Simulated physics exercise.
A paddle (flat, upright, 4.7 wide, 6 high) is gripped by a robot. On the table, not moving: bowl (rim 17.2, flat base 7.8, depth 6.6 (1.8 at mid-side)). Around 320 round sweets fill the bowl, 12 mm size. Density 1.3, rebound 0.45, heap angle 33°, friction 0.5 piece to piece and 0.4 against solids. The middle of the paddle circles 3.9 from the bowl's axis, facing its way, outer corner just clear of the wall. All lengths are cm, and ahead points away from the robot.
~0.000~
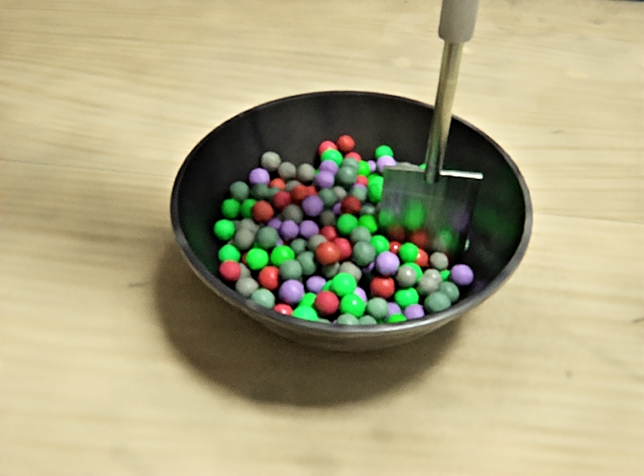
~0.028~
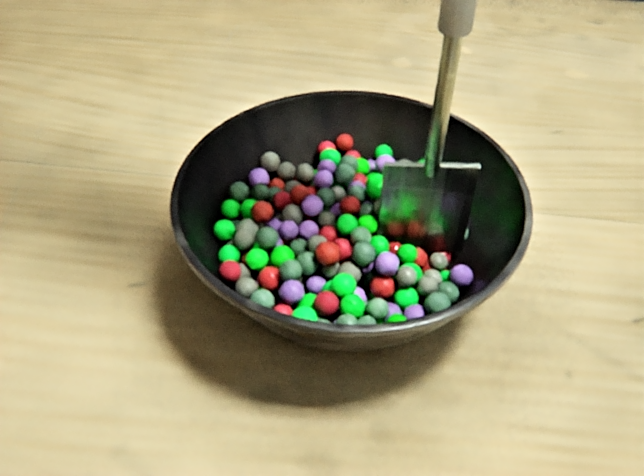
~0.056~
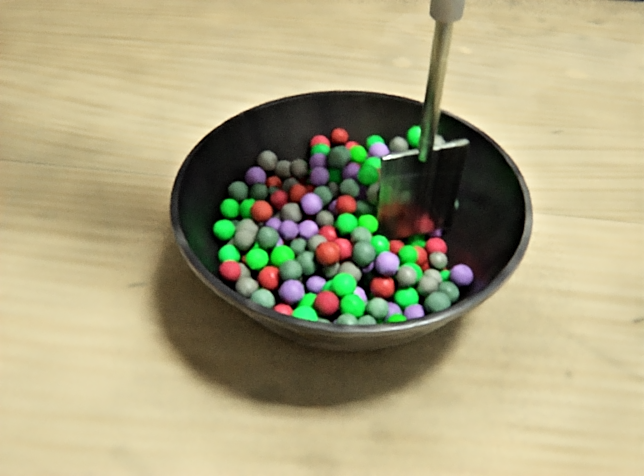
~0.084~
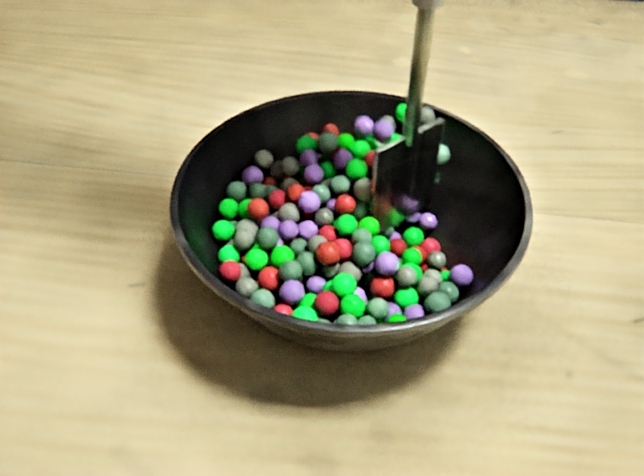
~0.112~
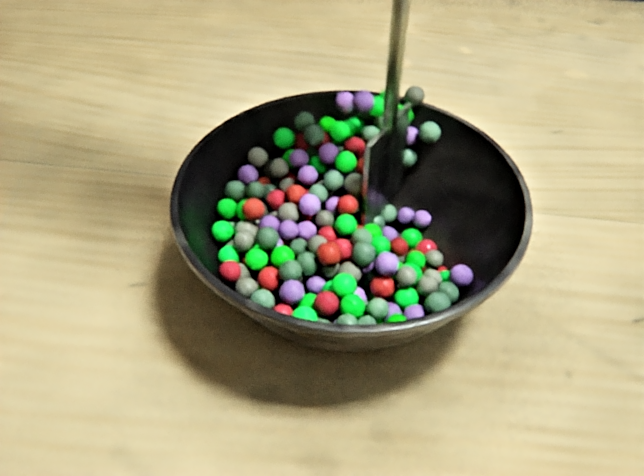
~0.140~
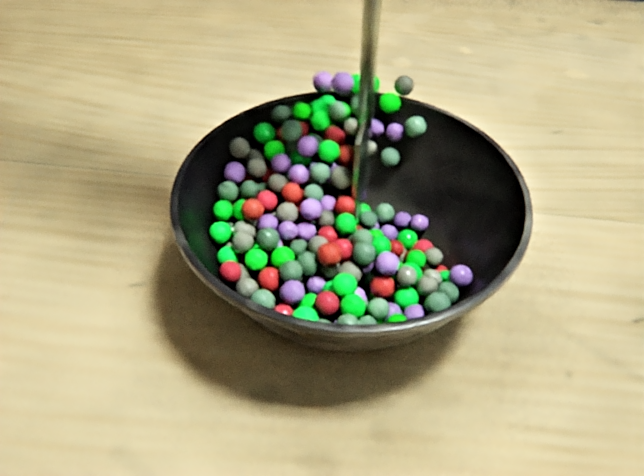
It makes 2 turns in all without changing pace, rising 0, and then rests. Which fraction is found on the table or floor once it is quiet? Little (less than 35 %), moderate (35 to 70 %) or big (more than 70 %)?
Share on the table or floor: Moderate (35 to 70 %).
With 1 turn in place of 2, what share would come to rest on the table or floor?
It would be near 25 per cent.
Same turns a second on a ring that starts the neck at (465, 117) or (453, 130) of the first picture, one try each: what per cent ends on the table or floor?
Some 30 and 45 per cent.
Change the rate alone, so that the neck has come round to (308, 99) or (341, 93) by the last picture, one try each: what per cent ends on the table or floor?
Some 65 and 55 per cent.
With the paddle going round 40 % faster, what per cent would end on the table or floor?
Then about 60 per cent.
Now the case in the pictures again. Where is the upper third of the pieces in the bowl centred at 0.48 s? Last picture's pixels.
Around (464, 205).
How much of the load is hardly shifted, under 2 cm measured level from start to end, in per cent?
Some 5 per cent.
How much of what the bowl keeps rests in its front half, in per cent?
Roughly 35 per cent.
By 0.48 s, 334° round, highest piece 9 above the table; 251 in the bowl, 58 on the table or floor, 15 in flight or on the tool.
By 0.83 s, 222° round, highest piece 10 above the table; 202 in the bowl, 113 on the table or floor, 9 in flight or on the tool.
By 1.20 s, 0° round, highest piece 6 above the table; 178 in the bowl, 146 on the table or floor.
By 1.90 s, 0° round, highest piece 6 above the table; 178 in the bowl, 146 on the table or floor.
Final count, 178 in the bowl, 146 on the table or floor. That is 45 % on the table or floor.
